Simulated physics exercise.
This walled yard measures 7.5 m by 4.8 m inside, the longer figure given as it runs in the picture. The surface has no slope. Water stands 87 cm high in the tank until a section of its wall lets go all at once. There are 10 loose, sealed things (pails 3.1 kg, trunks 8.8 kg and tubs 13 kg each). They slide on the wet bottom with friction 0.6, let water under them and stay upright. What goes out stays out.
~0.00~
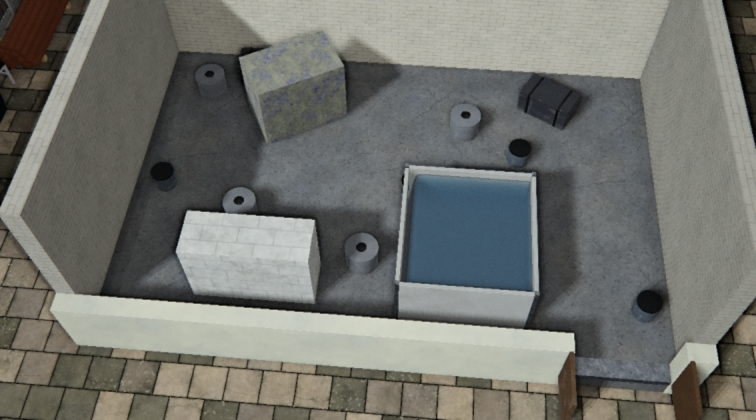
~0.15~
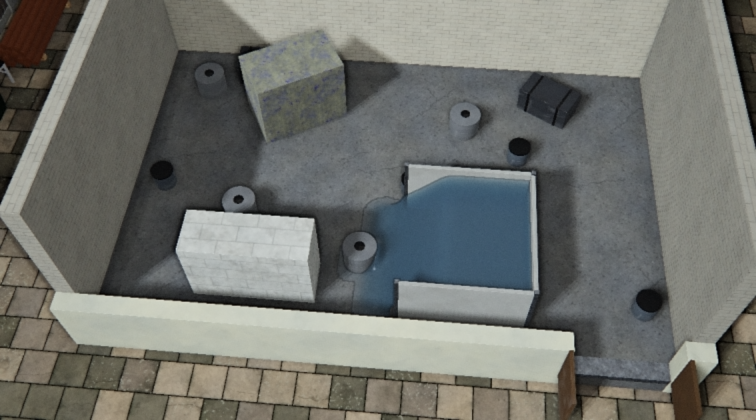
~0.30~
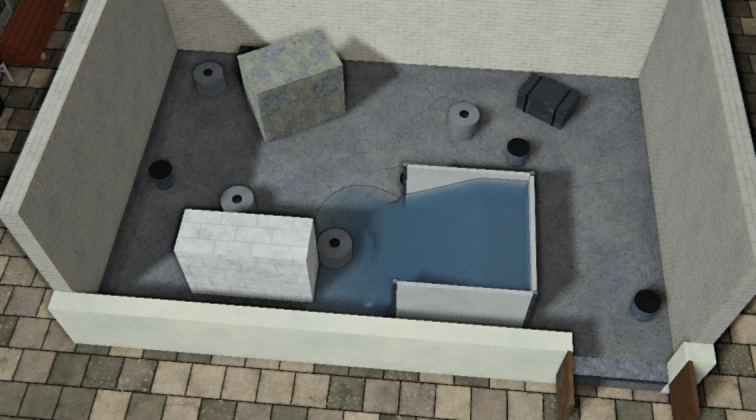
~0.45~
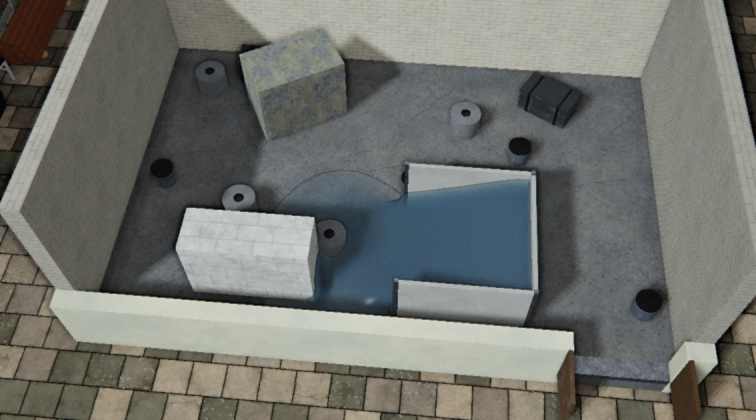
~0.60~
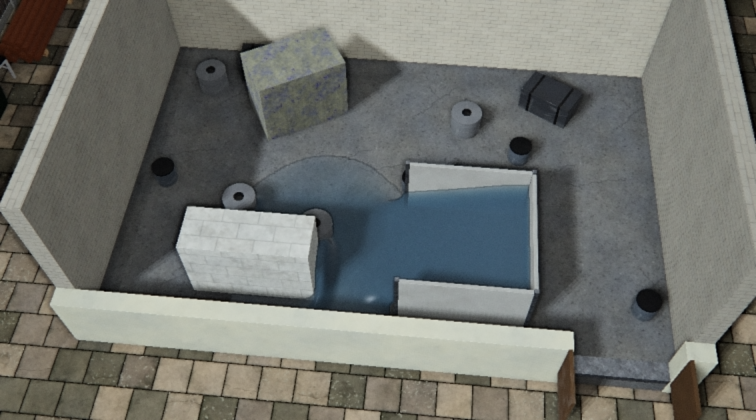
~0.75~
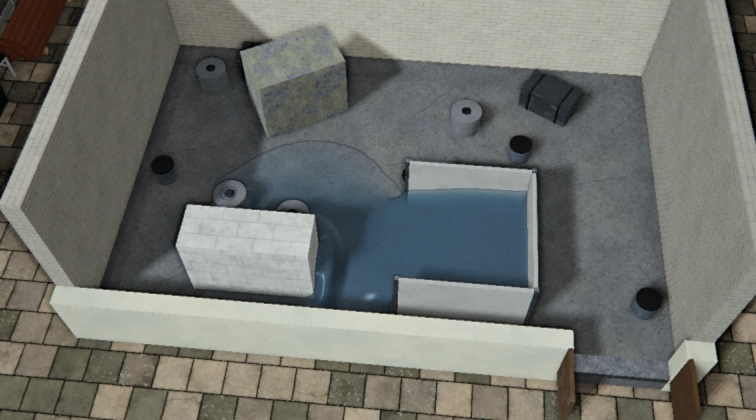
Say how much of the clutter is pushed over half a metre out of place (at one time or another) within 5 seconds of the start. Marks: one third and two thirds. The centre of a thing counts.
Share: Between one and two thirds.
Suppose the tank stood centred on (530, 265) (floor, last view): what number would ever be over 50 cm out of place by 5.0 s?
In that case 6 of them.
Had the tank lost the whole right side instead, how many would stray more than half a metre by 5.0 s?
Then 2.
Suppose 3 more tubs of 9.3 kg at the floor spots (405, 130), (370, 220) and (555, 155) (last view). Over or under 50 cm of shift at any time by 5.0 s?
In that order: Under, over, short of it.
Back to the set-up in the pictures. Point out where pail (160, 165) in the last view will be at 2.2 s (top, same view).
Near (148, 119).
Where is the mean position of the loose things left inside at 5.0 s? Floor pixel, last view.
At about (389, 142).
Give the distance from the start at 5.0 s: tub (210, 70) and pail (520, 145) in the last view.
In turn: 80 cm, 0 cm.
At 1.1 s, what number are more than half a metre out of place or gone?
I count 2.
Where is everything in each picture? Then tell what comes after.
A tub at (361, 247) rests on the ground; a tub at (239, 201) rests on the ground; 2.6 m2 under water; 0 of 10 have shifted, in the first picture.
A tub at (360, 246), on the bottom; a tub at (239, 200), on the bottom; water covers 3.7 m2; 0 of 10 have shifted, in the second picture.
A tub at (335, 243) rests on the ground, 33 cm from its start; a tub at (237, 199) rests on the ground; water covers 5.0 m2; 1 of 10 have shifted, in the third picture.
A tub at (329, 234), on the bottom, 44 cm from its start; a tub at (239, 198) rests on the ground; 6.3 m2 under water; 1 of 10 have shifted, in the fourth picture.
A tub at (315, 223) floats, 66 cm from its start; a tub at (239, 197), on the bottom; water covers 7.6 m2; 1 of 10 have shifted, in the fifth picture.
A tub at (292, 214) floats, 100 cm from its start; a tub at (230, 193) rests on the ground, 13 cm from its start; 9.0 m2 under water; 2 of 10 have shifted, in the sixth picture.
After 1.1 s 2 of 10 are over 50 cm from their spots; 1 afloat.
After 2.2 s 3 of 10 are over 50 cm from their spots; 3 afloat.
After 3.5 s 5 of 10 are over 50 cm from their spots; 5 afloat.
After 5.0 s 6 of 10 are over 50 cm from their spots, and 6 have been at some point; 5 afloat.
